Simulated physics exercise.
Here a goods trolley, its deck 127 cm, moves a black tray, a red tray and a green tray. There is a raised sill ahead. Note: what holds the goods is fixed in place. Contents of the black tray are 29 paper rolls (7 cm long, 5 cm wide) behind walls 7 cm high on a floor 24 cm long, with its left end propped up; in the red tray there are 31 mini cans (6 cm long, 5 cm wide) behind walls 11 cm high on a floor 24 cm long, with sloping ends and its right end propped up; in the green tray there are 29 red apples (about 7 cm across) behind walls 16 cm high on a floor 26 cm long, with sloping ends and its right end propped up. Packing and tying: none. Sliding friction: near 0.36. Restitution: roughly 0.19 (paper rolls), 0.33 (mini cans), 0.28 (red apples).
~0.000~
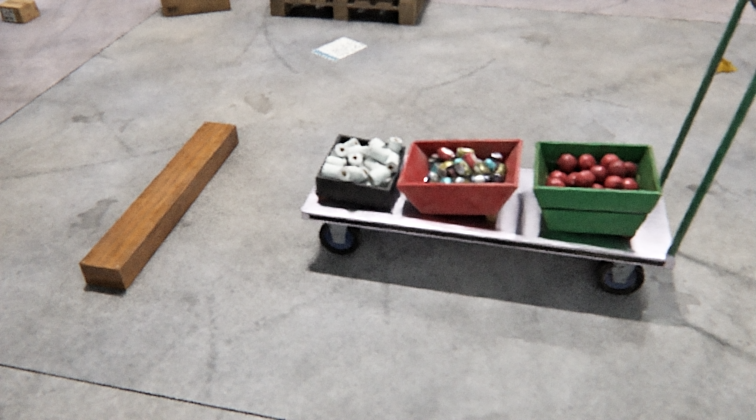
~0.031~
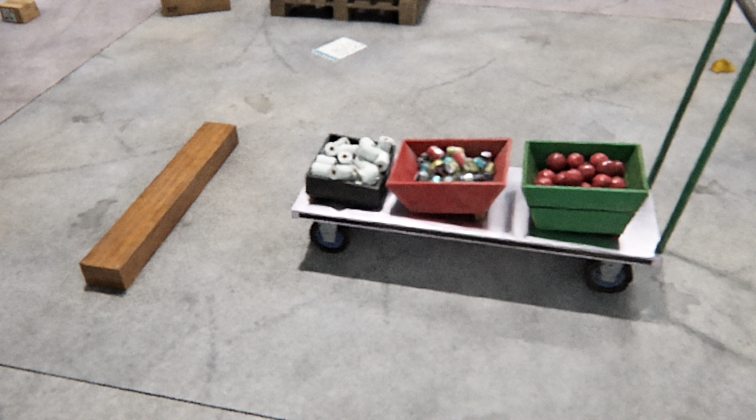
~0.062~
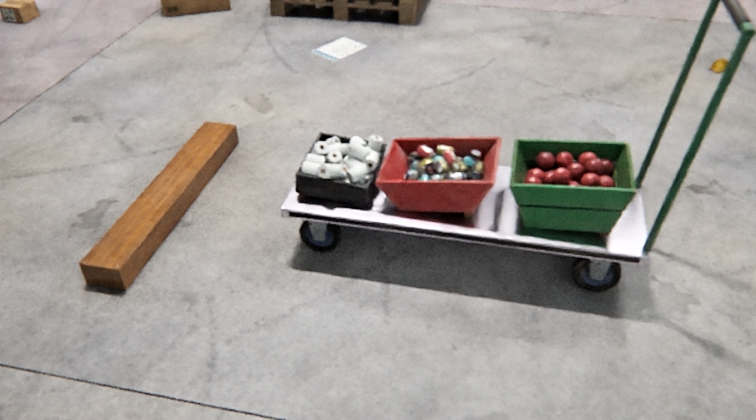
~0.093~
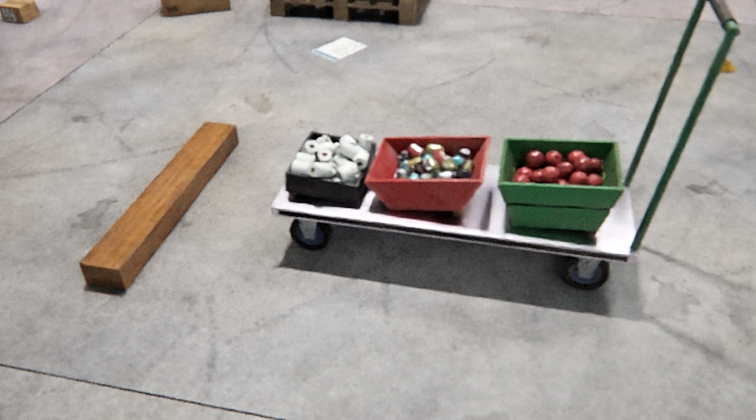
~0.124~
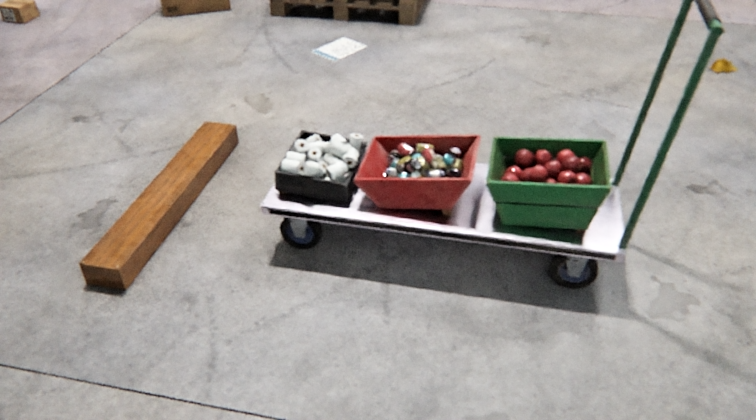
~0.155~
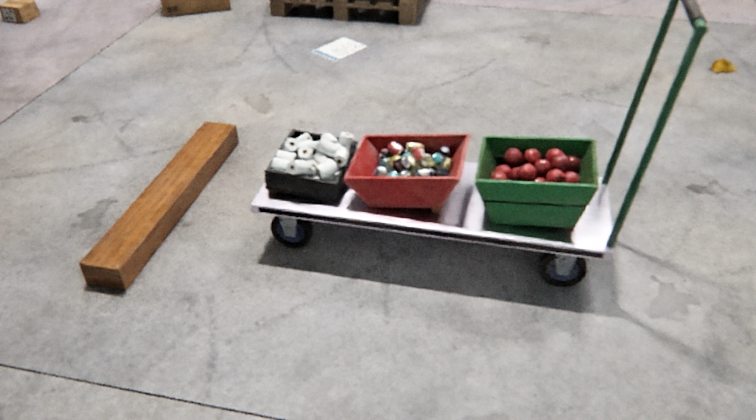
The clip opens on a flat trolley standing right of a wooden beam on a concrete floor, carrying a black tray of white rolls, a red tray of small cans and a green tray of red apples. The trolley rolls slowly left, ending slightly nearer the beam, its load still aboard.
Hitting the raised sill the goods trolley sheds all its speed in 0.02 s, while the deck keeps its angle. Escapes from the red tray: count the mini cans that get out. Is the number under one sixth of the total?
Yes, it is under one sixth.
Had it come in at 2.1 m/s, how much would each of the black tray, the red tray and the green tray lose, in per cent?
In that case the black tray sheds 20 per cent of its load, the red tray 20 per cent, and the green tray 0 per cent.
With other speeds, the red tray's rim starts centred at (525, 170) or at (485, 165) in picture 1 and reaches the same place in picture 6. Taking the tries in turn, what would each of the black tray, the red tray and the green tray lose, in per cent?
Per cent lost, first try then second - black tray: 30, 10; red tray: 40, 10; green tray: 10, 0.
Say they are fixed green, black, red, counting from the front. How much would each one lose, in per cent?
Black tray 10 %, red tray 0 %, green tray 0 %.
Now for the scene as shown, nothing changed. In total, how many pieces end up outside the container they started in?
Estimate: About 2.
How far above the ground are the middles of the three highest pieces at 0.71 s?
Height, averaged: Around 38 cm.
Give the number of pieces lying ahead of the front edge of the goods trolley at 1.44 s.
I'd estimate close to 1 pieces.
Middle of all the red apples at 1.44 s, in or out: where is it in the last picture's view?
Pixel (412, 170), give or take.
After 0.49 s, the wheels strike.
After 0.59 s, black tray 28 in, 1 out, red tray 31 in, 0 out and green tray 29 in, 0 out.
After 0.71 s, black tray 27 in, 2 out, red tray 31 in, 0 out and green tray 29 in, 0 out.
After 0.94 s, black tray 27 in, 2 out, red tray 31 in, 0 out and green tray 29 in, 0 out.
Final count (at 1.44 s), black tray 27 in, 2 out, red tray 31 in, 0 out and green tray 29 in, 0 out. Asked share, 0 of 31, 0 per cent.
